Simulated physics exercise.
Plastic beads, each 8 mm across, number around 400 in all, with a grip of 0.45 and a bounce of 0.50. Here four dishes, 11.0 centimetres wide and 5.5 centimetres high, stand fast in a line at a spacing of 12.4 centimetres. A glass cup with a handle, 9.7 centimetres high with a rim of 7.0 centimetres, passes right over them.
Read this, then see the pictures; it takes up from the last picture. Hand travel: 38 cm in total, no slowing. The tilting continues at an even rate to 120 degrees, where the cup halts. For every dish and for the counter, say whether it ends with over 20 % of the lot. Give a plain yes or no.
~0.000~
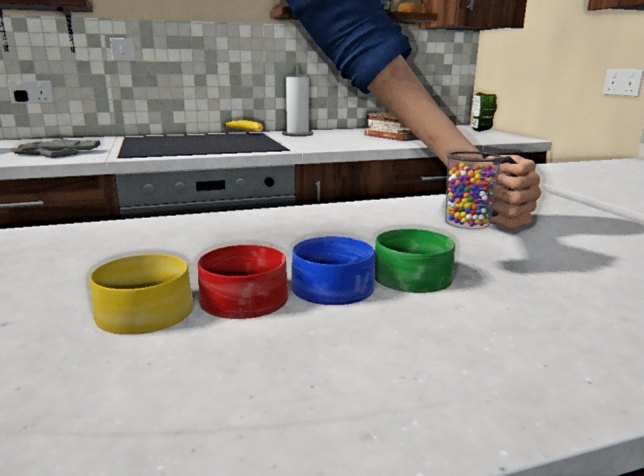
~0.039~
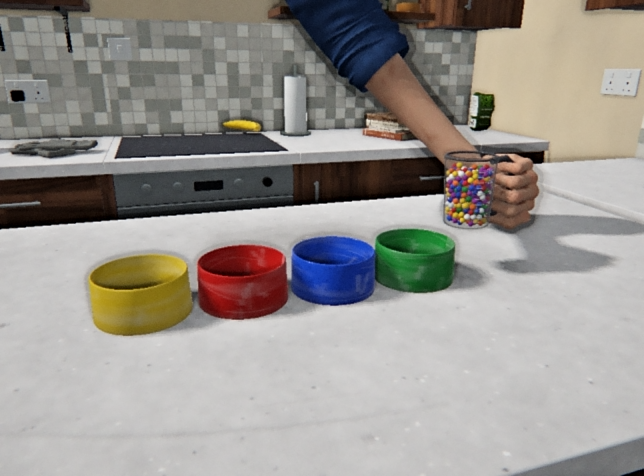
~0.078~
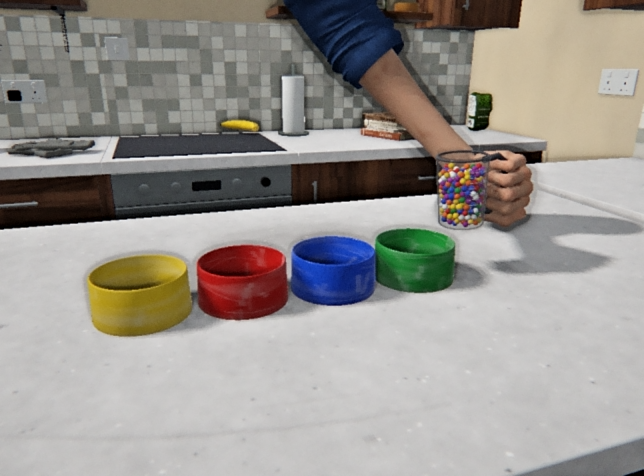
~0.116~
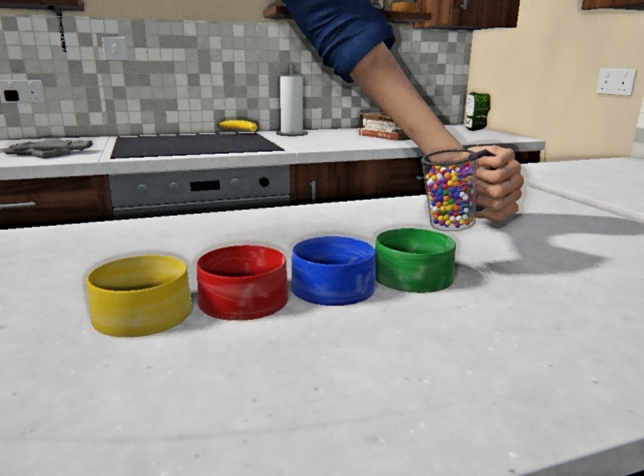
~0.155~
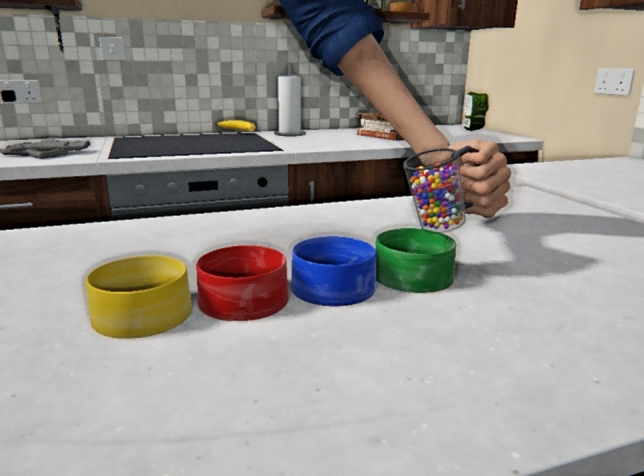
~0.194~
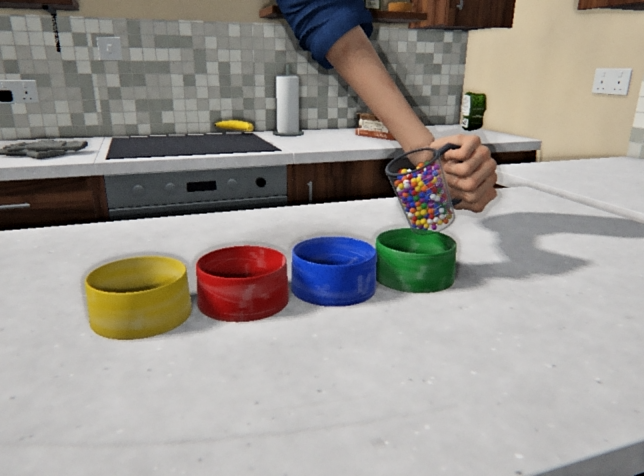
Red - no, blue - no, green - no, yellow - yes, counter - no.
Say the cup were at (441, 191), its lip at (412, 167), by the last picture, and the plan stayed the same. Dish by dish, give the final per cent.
Red 10; blue 0; green 0; yellow 80.
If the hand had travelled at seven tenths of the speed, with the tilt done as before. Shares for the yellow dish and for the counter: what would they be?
Yellow: 40; counter: 10.
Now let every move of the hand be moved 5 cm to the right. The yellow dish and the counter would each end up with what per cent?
Then the yellow dish would get 30 and the counter 30.
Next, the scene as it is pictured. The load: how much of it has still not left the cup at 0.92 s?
Around 0 in a hundred.
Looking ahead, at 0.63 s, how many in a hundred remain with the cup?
Somewhere near 90 per cent of the load.
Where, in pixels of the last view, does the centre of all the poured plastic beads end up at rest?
Somewhere near (136, 299) in the last picture.
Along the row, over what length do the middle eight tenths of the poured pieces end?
It covers some 7 centimetres of the row.
Then, at 0.45 s, tilt 72 degrees; cup holds 100 %.
After 0.63 s, tilt 105 degrees; cup holds 90 %, yellow 5 %.
Then, at 0.92 s, tilt 120 degrees; cup holds 0 %, yellow 100 %.
In the end, at 1.3 s, red 0 %, blue 0 %, green 0 %, yellow 100 %, counter 0 %.
